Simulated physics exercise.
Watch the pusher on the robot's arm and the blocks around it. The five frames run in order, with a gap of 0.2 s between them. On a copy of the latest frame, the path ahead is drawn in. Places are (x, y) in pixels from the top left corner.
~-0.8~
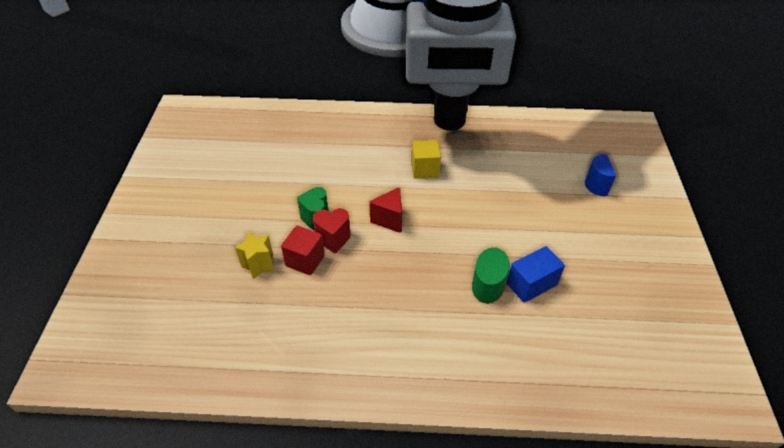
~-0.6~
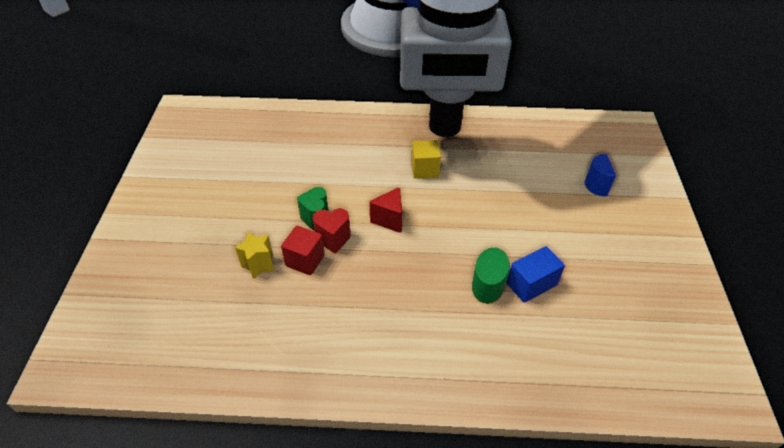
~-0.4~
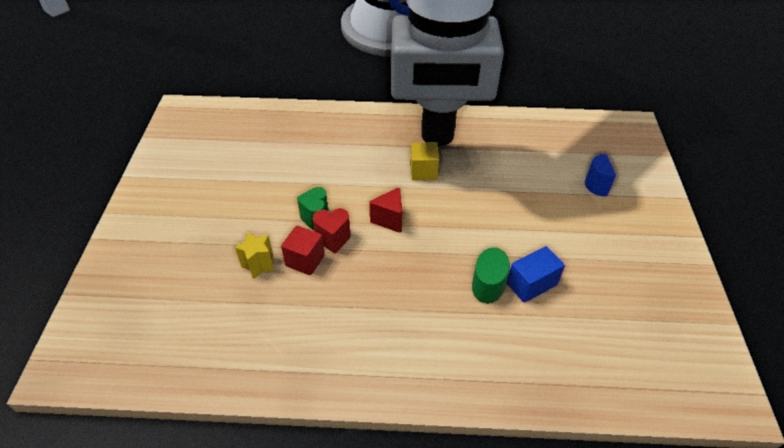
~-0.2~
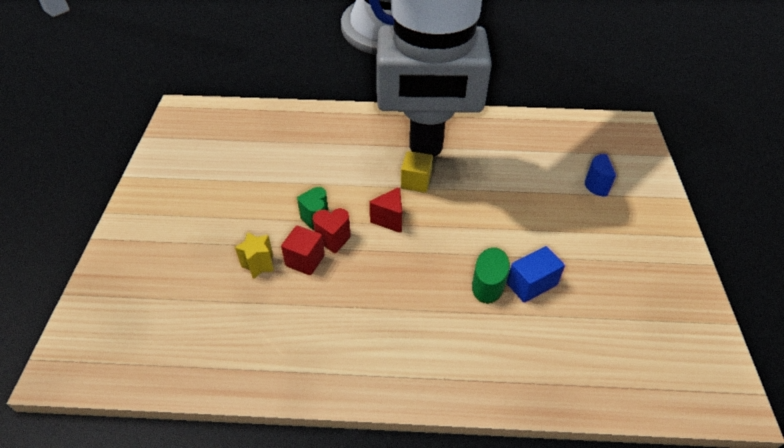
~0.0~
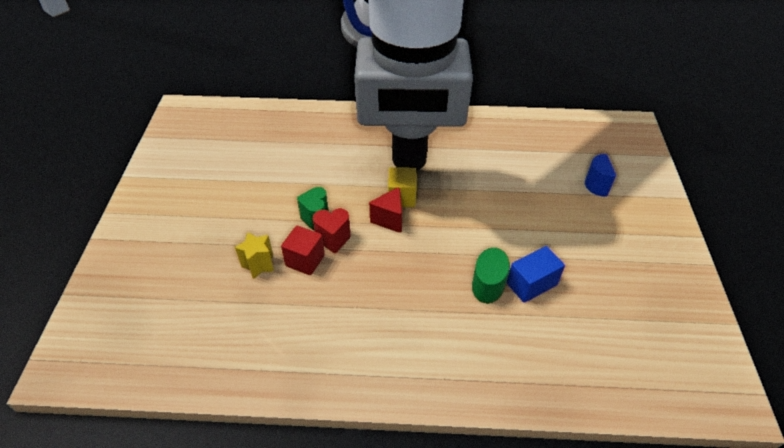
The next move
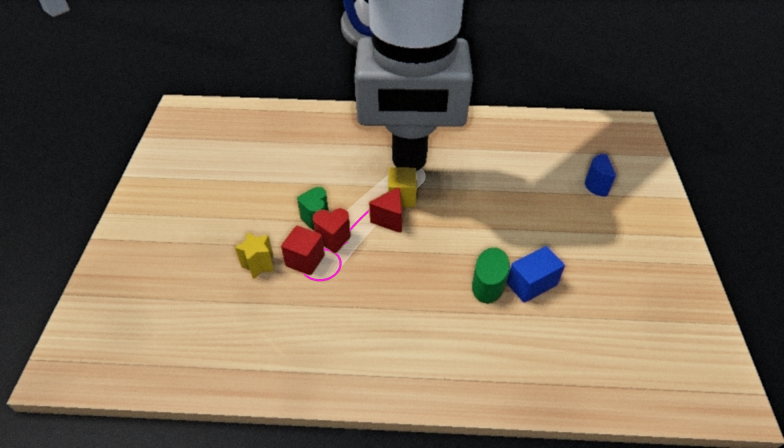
At the start, a robot arm's dark pusher stands just behind a yellow cube on a wooden board scattered with red, green, blue and yellow blocks. The pusher moves forward and slightly left to the cube, then pushes it a short way toward the red triangular block, while the other blocks stay still.
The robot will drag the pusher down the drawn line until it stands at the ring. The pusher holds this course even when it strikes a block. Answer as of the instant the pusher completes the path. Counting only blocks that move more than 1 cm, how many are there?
There will be three or more blocks displaced.
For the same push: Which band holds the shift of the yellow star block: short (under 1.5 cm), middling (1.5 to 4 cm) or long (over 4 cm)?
Short, under 1.5 cm.
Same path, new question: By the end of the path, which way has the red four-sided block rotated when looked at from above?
It turns round clockwise.
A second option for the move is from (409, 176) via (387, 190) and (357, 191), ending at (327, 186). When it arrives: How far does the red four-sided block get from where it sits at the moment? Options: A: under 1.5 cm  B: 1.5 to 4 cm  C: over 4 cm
That would be A.
Path on the board, from (409, 176) via (364, 215), ending at (321, 264).
On the path given first. One third of the way, pusher at (379, 187); red three-sided block at (384, 226), turned 15° clockwise; yellow four-sided block at (381, 205), turned 20° anticlockwise.
Two thirds of the way, pusher at (348, 216); red four-sided block at (295, 246), turned 15° clockwise; red heart at (320, 231); red three-sided block at (386, 248), turned 15° anticlockwise; yellow four-sided block at (369, 231), turned 50° anticlockwise.
At the end, pusher at (319, 250); yellow star block at (248, 247), turned 30° clockwise; red four-sided block at (255, 274), turned 30° clockwise; red heart at (285, 264), turned 15° clockwise; red three-sided block at (388, 250), turned 25° anticlockwise; yellow four-sided block at (367, 235), turned 60° anticlockwise.
